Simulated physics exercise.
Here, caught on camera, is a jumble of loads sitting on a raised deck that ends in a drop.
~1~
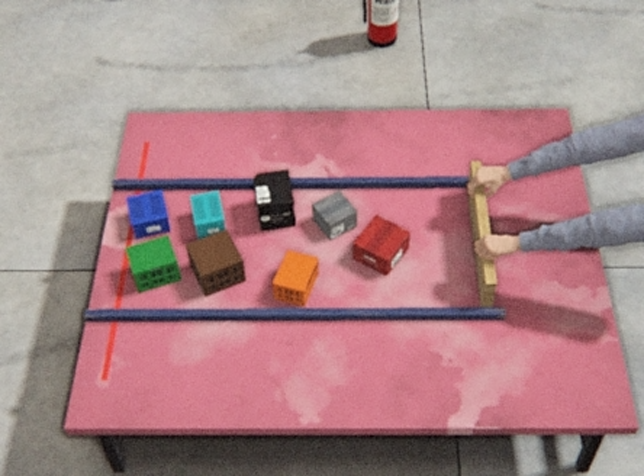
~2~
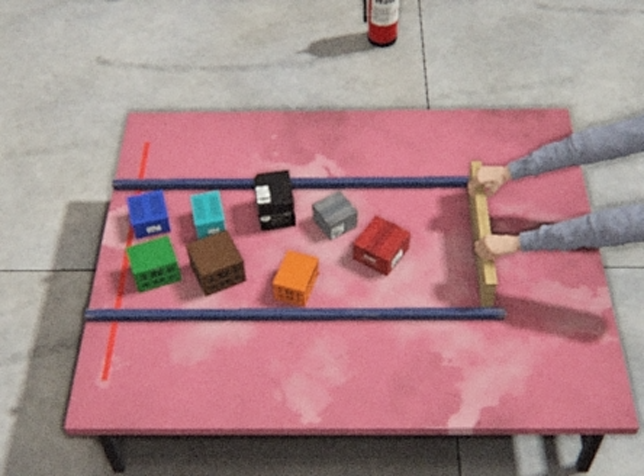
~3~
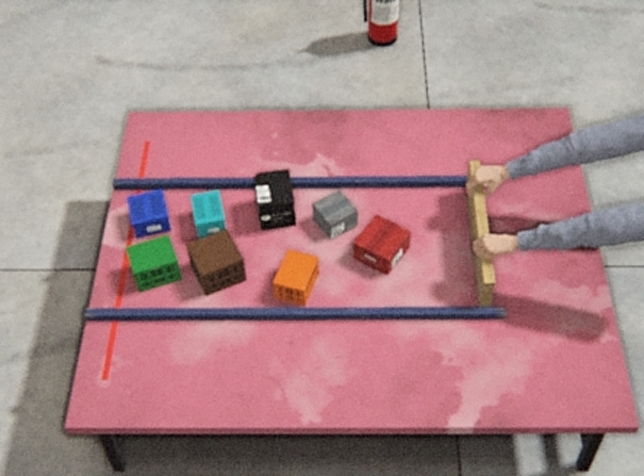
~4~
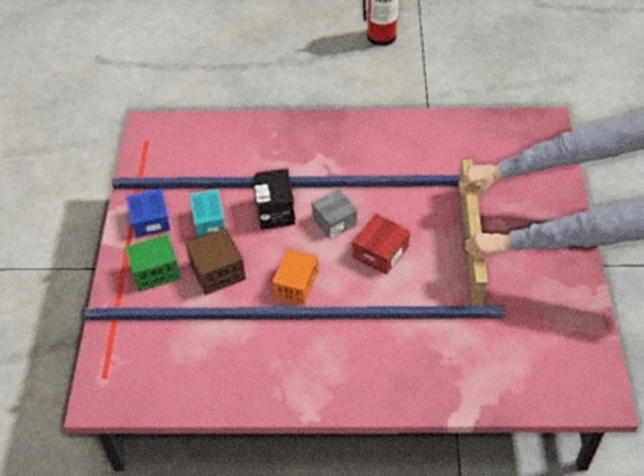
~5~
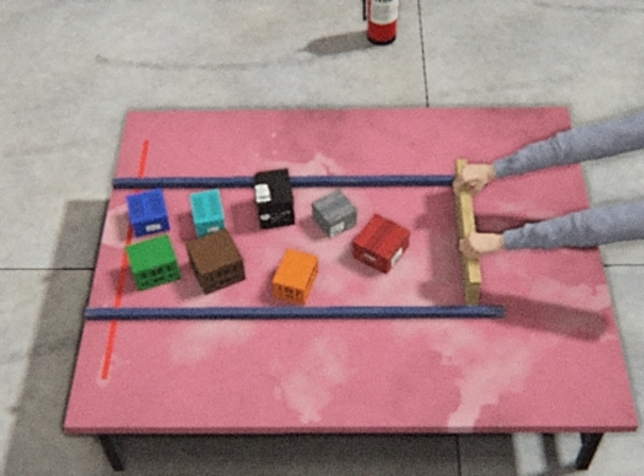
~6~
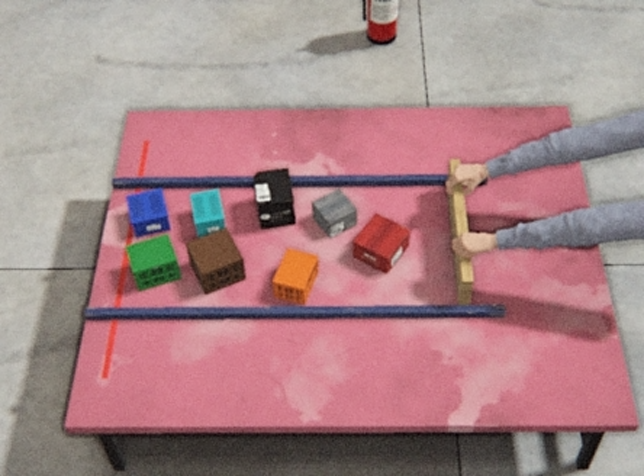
Two hands slide a wooden plank slightly left between blue rails, toward unmoving coloured crates.
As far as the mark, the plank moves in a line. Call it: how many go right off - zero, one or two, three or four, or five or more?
Five or more go off.
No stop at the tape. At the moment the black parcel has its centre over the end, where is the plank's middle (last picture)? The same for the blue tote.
Black parcel over the end: About (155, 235). Blue tote over the end: About (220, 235).
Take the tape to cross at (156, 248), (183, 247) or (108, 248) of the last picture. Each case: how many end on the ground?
Counts per try, in order: 4 / 3 / 8.
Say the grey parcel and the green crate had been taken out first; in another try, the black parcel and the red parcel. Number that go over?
You'd get 3 in the first case and 4 in the second one.
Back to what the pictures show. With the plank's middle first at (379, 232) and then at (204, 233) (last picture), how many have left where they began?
At the first place 1, at the second 8.
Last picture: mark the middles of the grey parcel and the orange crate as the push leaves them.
For the grey parcel it's (115, 209), and for the orange crate it's (101, 287).
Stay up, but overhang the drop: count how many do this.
Looks like 3 of them.
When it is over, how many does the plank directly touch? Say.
Well, it touches 3.
Soon after, none off yet; blue tote at rest near (149, 213); green crate at rest near (154, 263); turquoise tote at rest near (208, 214).
Then, none off yet; blue tote moved about its own width near (124, 211); green crate moved about its own width near (125, 263); turquoise tote moved about its own width near (156, 215).
At rest, the number that fall off is five or more; fallen, black parcel, brown crate, turquoise tote, green crate and blue tote.
